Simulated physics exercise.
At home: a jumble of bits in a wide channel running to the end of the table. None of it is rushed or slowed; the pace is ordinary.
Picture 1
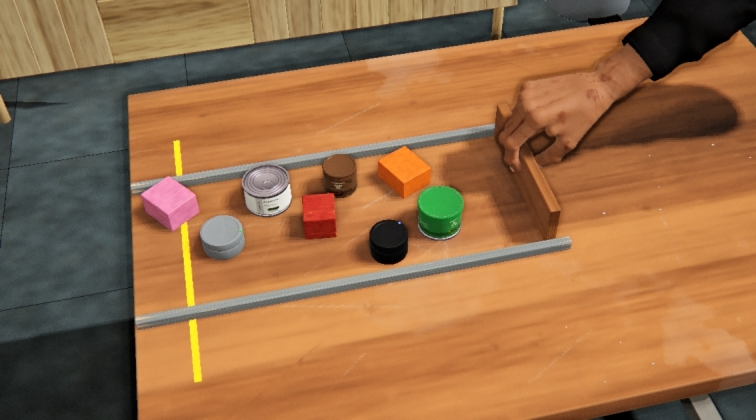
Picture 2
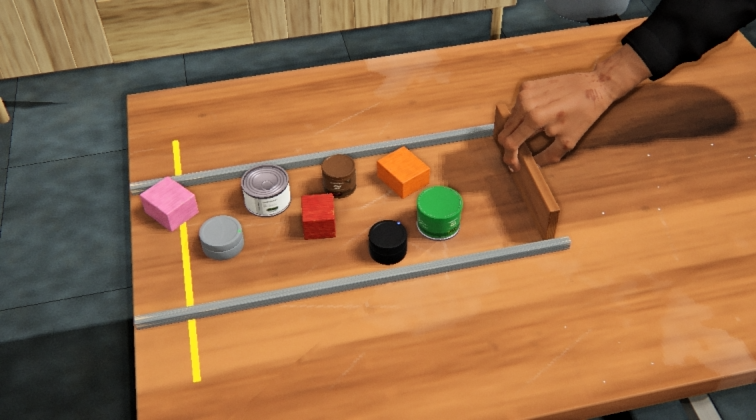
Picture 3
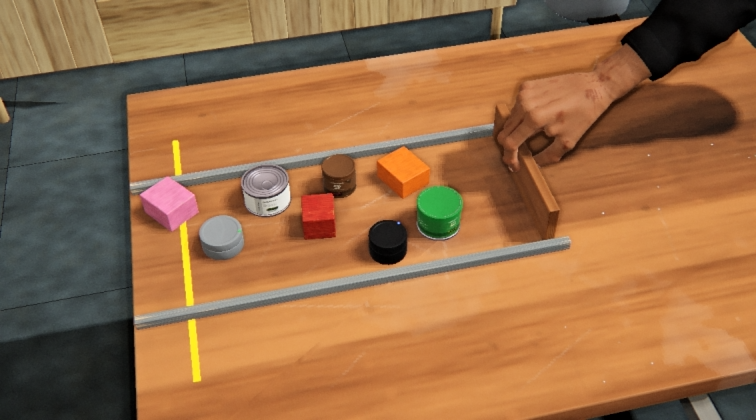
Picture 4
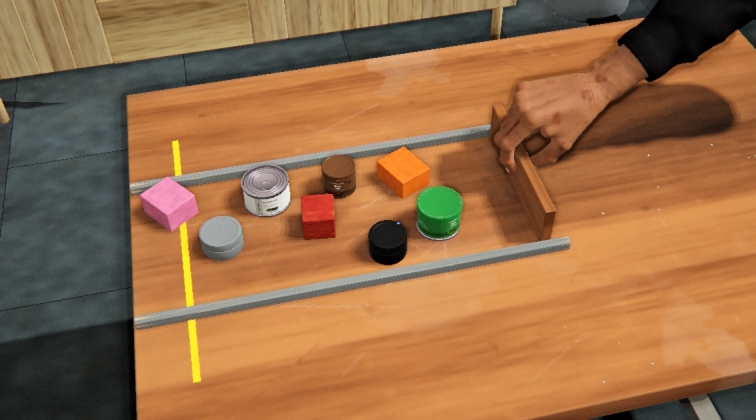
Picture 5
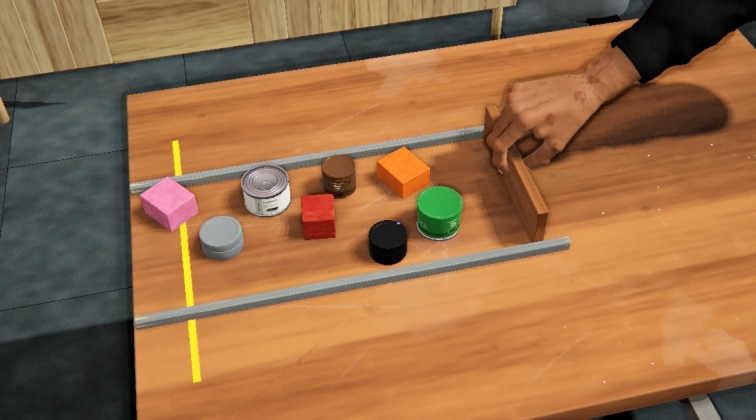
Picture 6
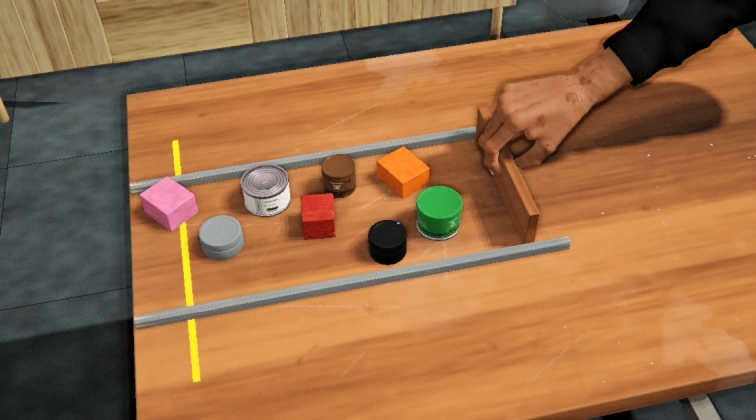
To begin with, a hand holds a wooden board still at the right of a channel between two grey rails, with blocks, lids and tubs scattered to its left. Then the hand slides the board a short way left, toward the green tin, while the scattered objects stay where they are.
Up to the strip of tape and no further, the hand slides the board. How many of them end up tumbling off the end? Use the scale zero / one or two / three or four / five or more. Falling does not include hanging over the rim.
On that scale it is three or four.
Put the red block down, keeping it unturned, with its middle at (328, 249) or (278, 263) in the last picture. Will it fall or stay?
Well, the red block sits tight the first time and sits tight the second time.
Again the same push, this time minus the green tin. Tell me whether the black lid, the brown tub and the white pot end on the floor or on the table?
The black lid keeps its place, the brown tub ends up down and the white pot ends up down.
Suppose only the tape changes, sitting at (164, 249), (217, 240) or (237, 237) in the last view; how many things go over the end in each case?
First 5, then 2, then 1.
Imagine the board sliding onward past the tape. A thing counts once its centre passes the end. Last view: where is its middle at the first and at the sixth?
Roughly (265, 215) and then roughly (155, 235).
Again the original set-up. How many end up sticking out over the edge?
1.
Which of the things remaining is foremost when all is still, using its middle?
Foremost is the red block.
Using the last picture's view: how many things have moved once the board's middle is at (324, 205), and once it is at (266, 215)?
The counts are 6 and 8.
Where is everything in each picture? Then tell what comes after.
In the first picture, pink block (170, 203); grey lid (223, 238); white pot (267, 190); board (525, 170); tape (186, 246).
In the second picture, grey lid (222, 238); board (524, 170).
In the third picture, white pot (266, 191); brown tub (339, 176).
In the fourth picture, pink block (170, 204); black lid (388, 243).
In the fifth picture, grey lid (222, 238); green tin (439, 214).
In the sixth picture, pink block (169, 204); grey lid (222, 238); white pot (266, 191); board (505, 174); tape (185, 246).
Early on, none off yet; pink block at rest near (169, 204); grey lid at rest near (222, 238); white pot at rest near (266, 191).
A while later, none off yet; pink block travelled about its own width near (141, 207); grey lid travelled a little near (209, 244); white pot travelled well along near (185, 209).
Finally, the number that fall off is three or four; lost, brown tub, white pot, grey lid and pink block.
